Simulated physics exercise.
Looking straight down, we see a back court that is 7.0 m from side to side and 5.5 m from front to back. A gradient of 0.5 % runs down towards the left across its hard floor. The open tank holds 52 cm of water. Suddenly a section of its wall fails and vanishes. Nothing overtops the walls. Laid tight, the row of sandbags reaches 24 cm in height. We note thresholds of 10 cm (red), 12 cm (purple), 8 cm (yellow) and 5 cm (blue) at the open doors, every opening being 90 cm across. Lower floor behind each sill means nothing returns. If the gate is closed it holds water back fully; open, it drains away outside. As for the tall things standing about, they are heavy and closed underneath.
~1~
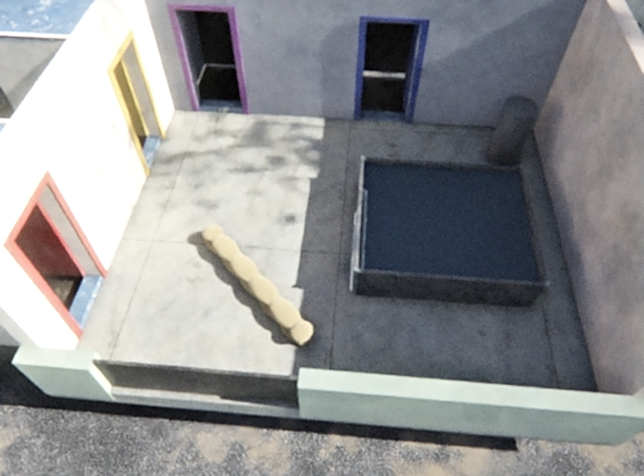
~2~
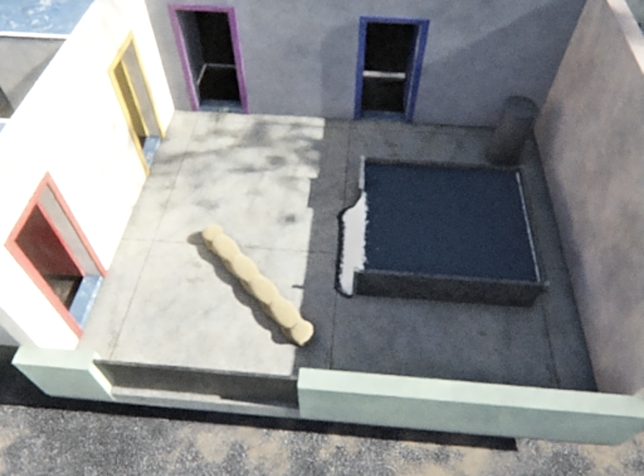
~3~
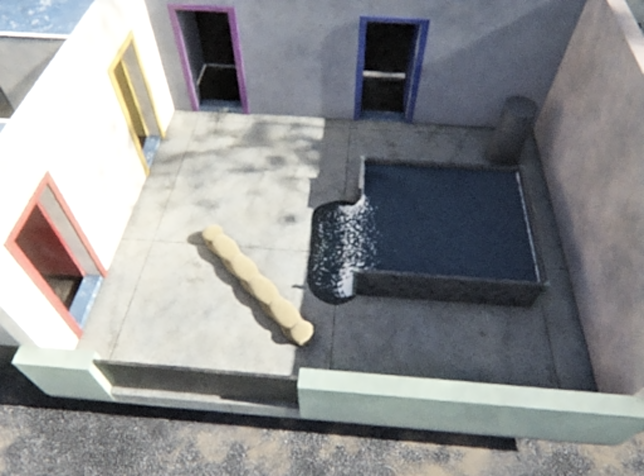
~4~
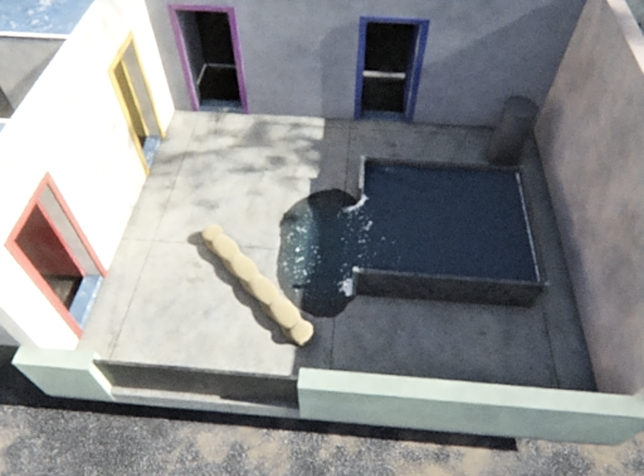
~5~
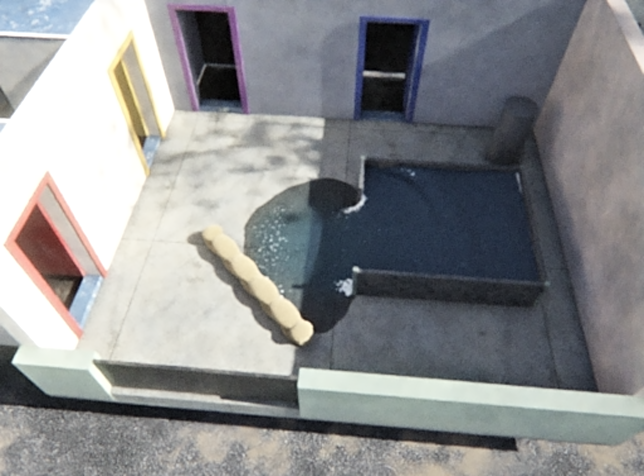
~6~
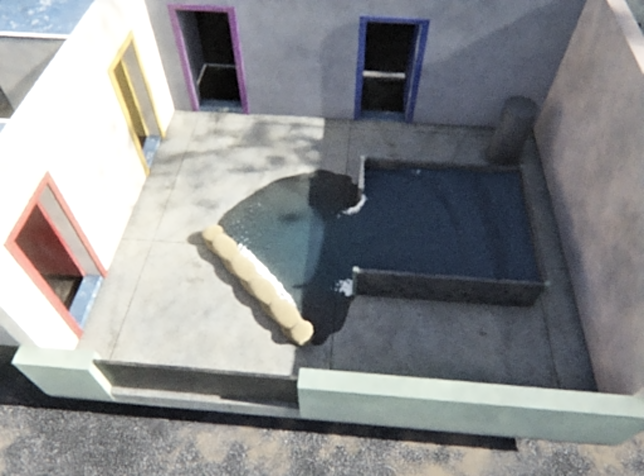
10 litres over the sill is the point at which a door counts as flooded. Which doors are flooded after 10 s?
At the end, at the red door the limit will not be outstripped; at the purple door the limit will be outstripped; at the yellow door the limit will be outstripped; at the blue door the limit will not be outstripped.
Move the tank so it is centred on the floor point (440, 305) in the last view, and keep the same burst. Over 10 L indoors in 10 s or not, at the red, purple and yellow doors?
So the red door tops the limit, the purple door tops the limit and the yellow door tops the limit.
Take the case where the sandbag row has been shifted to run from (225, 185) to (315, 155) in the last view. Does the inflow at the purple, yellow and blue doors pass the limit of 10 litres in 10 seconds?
With that change: Purple exceeds it, yellow exceeds it, blue stays within.
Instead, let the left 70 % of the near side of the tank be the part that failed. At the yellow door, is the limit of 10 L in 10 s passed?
Then the yellow door ends up out of bounds.
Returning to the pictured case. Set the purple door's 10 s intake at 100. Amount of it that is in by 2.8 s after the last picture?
Some 20 per cent by then.
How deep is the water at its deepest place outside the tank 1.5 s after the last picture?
36 cm or so.
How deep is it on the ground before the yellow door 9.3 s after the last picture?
Roughly 11.0 centimetres.
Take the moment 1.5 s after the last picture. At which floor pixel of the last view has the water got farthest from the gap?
Point: Roughly (173, 114) in the last view.
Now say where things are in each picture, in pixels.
In the first picture, still water, 52 cm deep, in the open tank at (445, 218).
In the second picture, water pours out at (359, 244) and has run 0.8 m, to (351, 210); typically 10 cm deep outside, 52 cm at the open tank's back.
In the third picture, water pours out at (359, 245) and has run 1.0 m, to (326, 209); typically 10 cm deep outside, 52 cm at the open tank's back.
In the fourth picture, water pours out at (358, 245) and has run 1.3 m, to (290, 214); typically 8 cm deep outside, 52 cm at the open tank's back.
In the fifth picture, the front is at (252, 223), 1.8 m from the gap at (358, 245); 3.5 m2 of floor is under water; 52 cm left at the back of the open tank.
In the sixth picture, the front is at (222, 227), 2.3 m from the gap at (359, 245); 4.3 m2 of floor is under water; 51 cm left at the back of the open tank.
Then, 0.7 s after the last picture water covers 20 % of the floor and is deepest (36 cm) near (270, 283); red door not reached, purple door not reached, yellow door not reached, blue door not reached.
Then, 1.5 s after the last picture water covers 40 % of the floor and is deepest (36 cm) near (270, 283); red door not reached, purple door not reached, yellow door 20 cm at the sill, 15 L in, blue door not reached.
Then, 2.8 s after the last picture water covers 55 % of the floor and is deepest (34 cm) near (173, 114); red door 7 cm at the sill, 0 L in, purple door 25 cm at the sill, 20 L in, yellow door 20 cm at the sill, 92 L in, blue door not reached.
Then, 5.3 s after the last picture water covers 85 % of the floor and is deepest (16 cm) near (152, 165); red door 4 cm at the sill, 0 L in, purple door 16 cm at the sill, 98 L in, yellow door 16 cm at the sill, 208 L in, blue door 5 cm at the sill, 0 L in.
Then, 9.3 s after the last picture water covers 95 % of the floor and is deepest (12 cm) near (469, 143); red door 6 cm at the sill, 0 L in, purple door 10 cm at the sill, 108 L in, yellow door 11 cm at the sill, 274 L in, blue door 4 cm at the sill, 0 L in.
